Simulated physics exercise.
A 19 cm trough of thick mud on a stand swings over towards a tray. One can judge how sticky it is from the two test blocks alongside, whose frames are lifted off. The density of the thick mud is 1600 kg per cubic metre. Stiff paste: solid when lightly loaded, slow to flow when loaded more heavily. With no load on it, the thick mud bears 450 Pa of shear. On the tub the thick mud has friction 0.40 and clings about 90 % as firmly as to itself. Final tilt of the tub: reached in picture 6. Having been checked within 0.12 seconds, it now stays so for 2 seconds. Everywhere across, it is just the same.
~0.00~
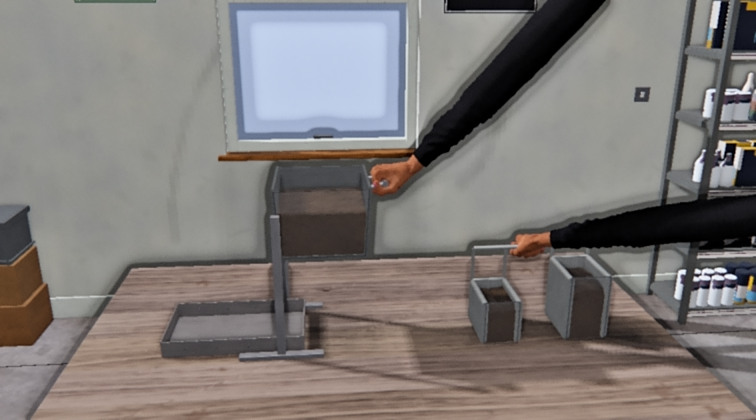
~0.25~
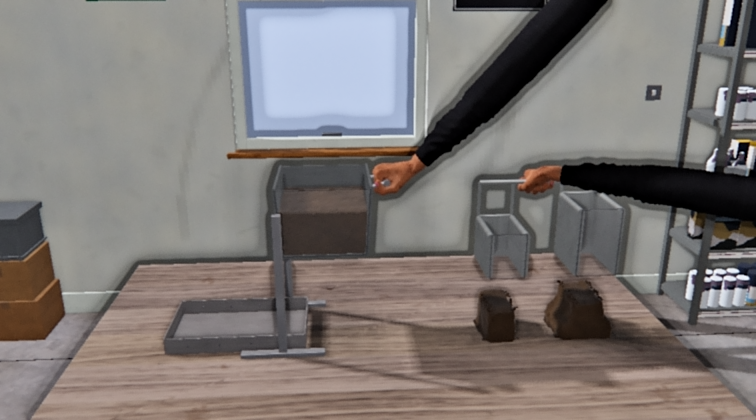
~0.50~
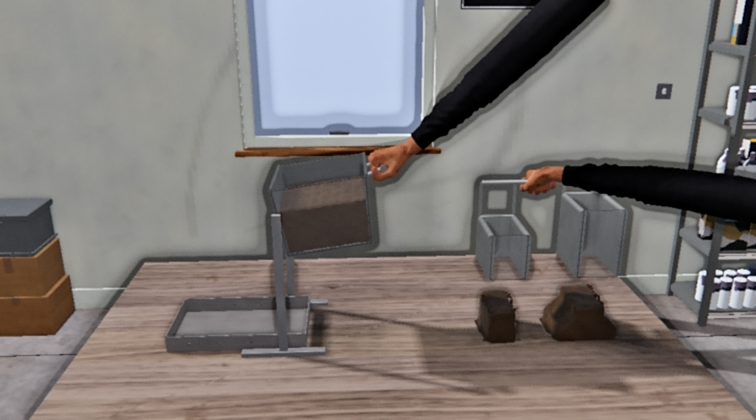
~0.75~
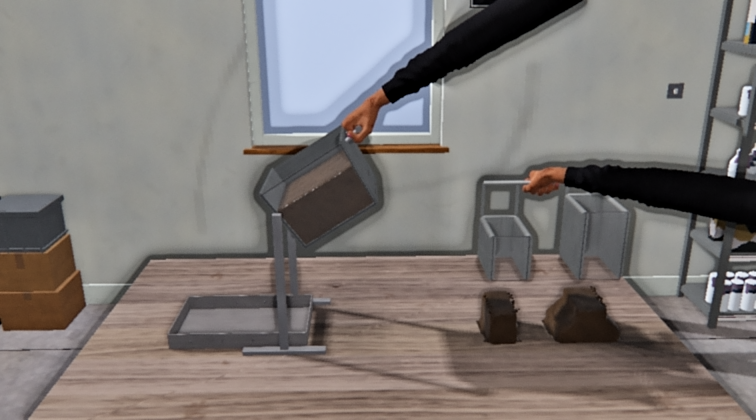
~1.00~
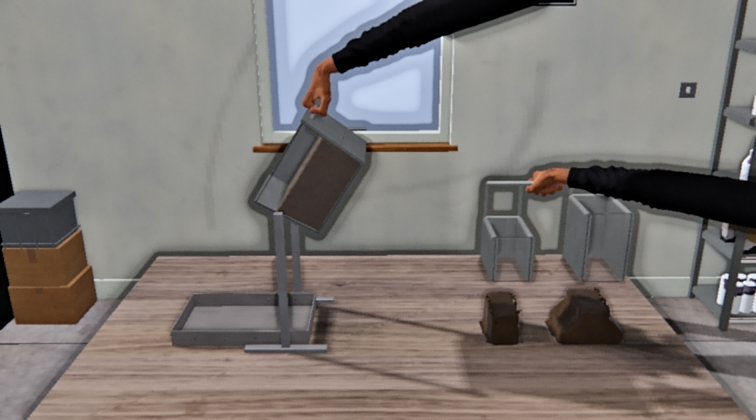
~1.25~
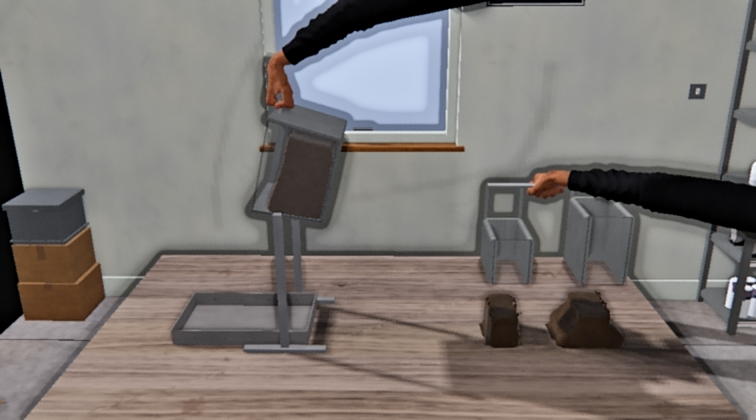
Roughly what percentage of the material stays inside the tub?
78 %.
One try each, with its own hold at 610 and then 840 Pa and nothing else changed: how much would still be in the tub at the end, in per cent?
Try one gives 100 per cent, try two gives 100 per cent.
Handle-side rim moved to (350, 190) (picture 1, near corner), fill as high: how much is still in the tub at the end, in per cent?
I'd say around 100 percent would remain in the tub at the end.
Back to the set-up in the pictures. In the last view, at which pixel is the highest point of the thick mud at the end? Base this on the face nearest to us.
Highest point: Approx. (298, 171).
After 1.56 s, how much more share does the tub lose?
Around 12 percent of the load.
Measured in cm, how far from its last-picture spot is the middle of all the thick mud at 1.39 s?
Roughly 3 cm.
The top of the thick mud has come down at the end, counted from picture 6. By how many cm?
Roughly 9 cm.
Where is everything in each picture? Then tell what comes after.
The first frame shows handle-side rim at (368, 189), tilt 0 degrees; highest point of the thick mud at (362, 212); test blocks 11 cm, 17 cm high (left to right).
The second frame shows handle-side rim at (369, 188), tilt 0 degrees; highest point of the thick mud at (363, 211); test blocks 11 cm, 12 cm high (left to right).
The third frame shows handle-side rim at (364, 176), tilt 8 degrees; highest point of the thick mud at (361, 200); test blocks 10 cm, 11 cm high (left to right).
The fourth frame shows handle-side rim at (339, 144), tilt 33 degrees; highest point of the thick mud at (348, 167); test blocks 10 cm, 11 cm high (left to right).
The fifth frame shows handle-side rim at (301, 123), tilt 58 degrees; highest point of the thick mud at (325, 141); test blocks 10 cm, 11 cm high (left to right).
The sixth frame shows handle-side rim at (267, 121), tilt 77 degrees; highest point of the thick mud at (288, 138); test blocks 10 cm, 11 cm high (left to right).
By 1.39 s, the tub is at 77 degrees and holds 100 %.
By 1.56 s, the tub is at 77 degrees and holds 89 %.
By 1.73 s, the tub is at 77 degrees and holds 81 %.
By 1.90 s, the tub is at 77 degrees and holds 78 %.
By 3.25 s, at the end, the tub is at 77 degrees and holds 78 %.
